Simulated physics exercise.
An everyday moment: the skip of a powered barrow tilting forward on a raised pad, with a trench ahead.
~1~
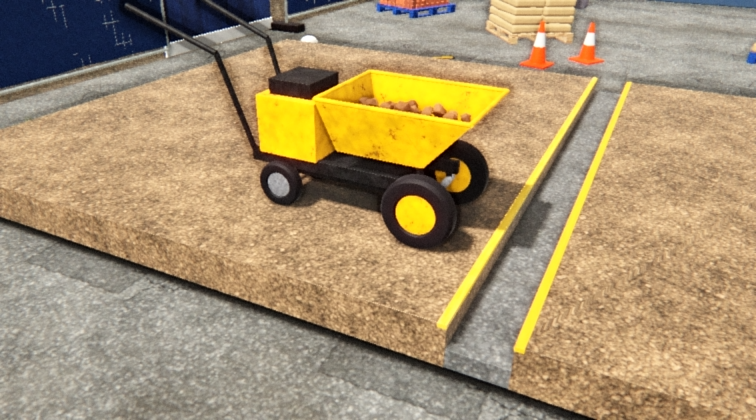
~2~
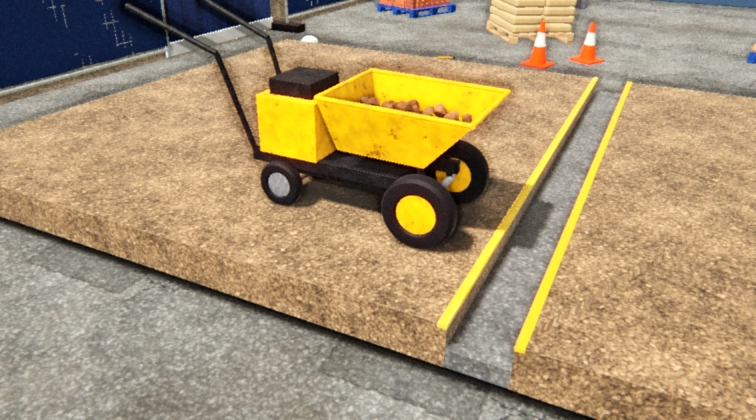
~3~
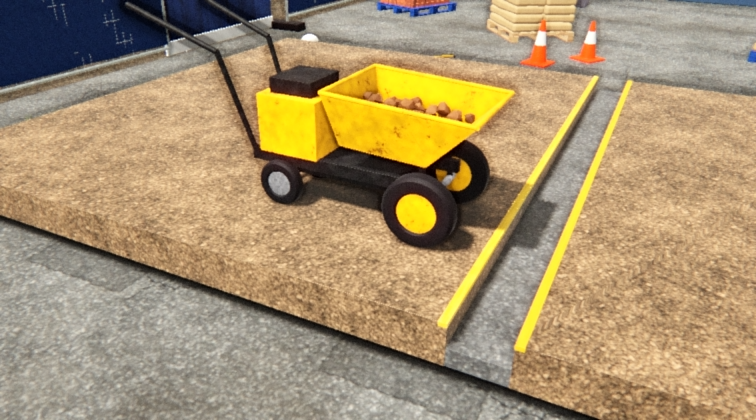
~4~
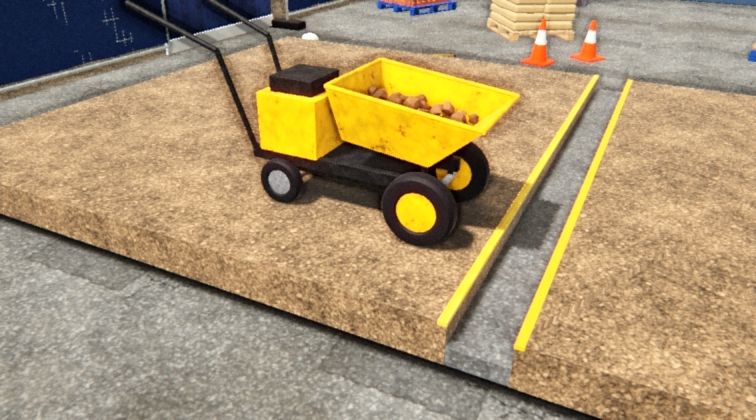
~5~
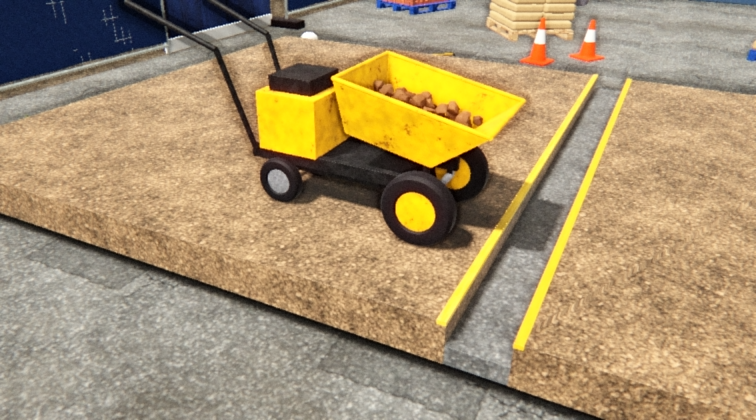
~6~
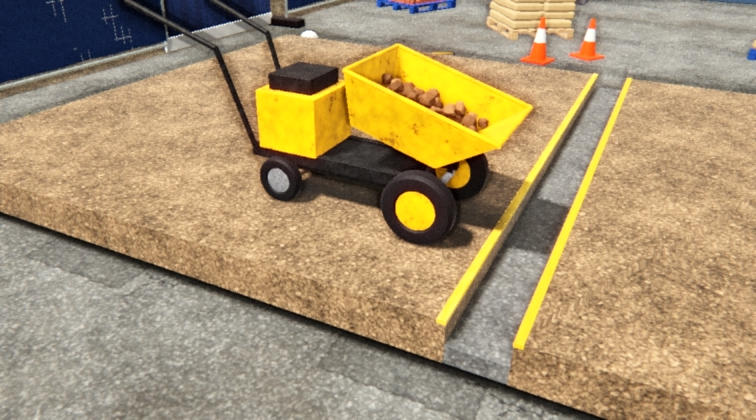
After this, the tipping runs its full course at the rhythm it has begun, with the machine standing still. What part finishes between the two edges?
The trench ends with less than half of it.
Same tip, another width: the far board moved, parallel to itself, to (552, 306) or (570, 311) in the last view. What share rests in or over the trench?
Near 60 % and 80 %.
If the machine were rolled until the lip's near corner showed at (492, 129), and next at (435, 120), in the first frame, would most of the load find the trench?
In turn: Under half; most of it.
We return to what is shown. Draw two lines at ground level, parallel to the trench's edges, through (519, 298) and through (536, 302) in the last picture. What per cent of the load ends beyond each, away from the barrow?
Near 50 % and 40 %.
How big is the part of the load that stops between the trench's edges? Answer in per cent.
It comes to 20 per cent or so.
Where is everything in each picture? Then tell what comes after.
The first picture shows lip of the skip (471, 126), level; top of the load (389, 109), clay clods; first edge of the trench (466, 286); far edge (537, 306), the trench over half as wide as the skip, and about half as deep as wide.
The second picture shows lip of the skip (472, 127), level; top of the load (391, 108).
The third picture shows lip of the skip (477, 128), tipped barely; top of the load (394, 106).
The fourth picture shows lip of the skip (483, 132), tipped a little; top of the load (399, 102).
The fifth picture shows lip of the skip (490, 138), tipped a little; top of the load (394, 107).
The sixth picture shows lip of the skip (498, 146), tipped clearly; top of the load (391, 93); first edge of the trench (465, 282); far edge (536, 302).
Just after the last frame, skip tipped steeply; every one in the skip.
A moment on, skip tipped right over; roughly two thirds in the skip; about a tenth in or heaped over the trench; roughly a quarter beyond it.
Further on, skip tipped right over; roughly a third in the skip; roughly a quarter in or heaped over the trench; roughly half beyond it.
When it is over, skip tipped right over; roughly a third in the skip; roughly a quarter in or heaped over the trench; roughly half beyond it.
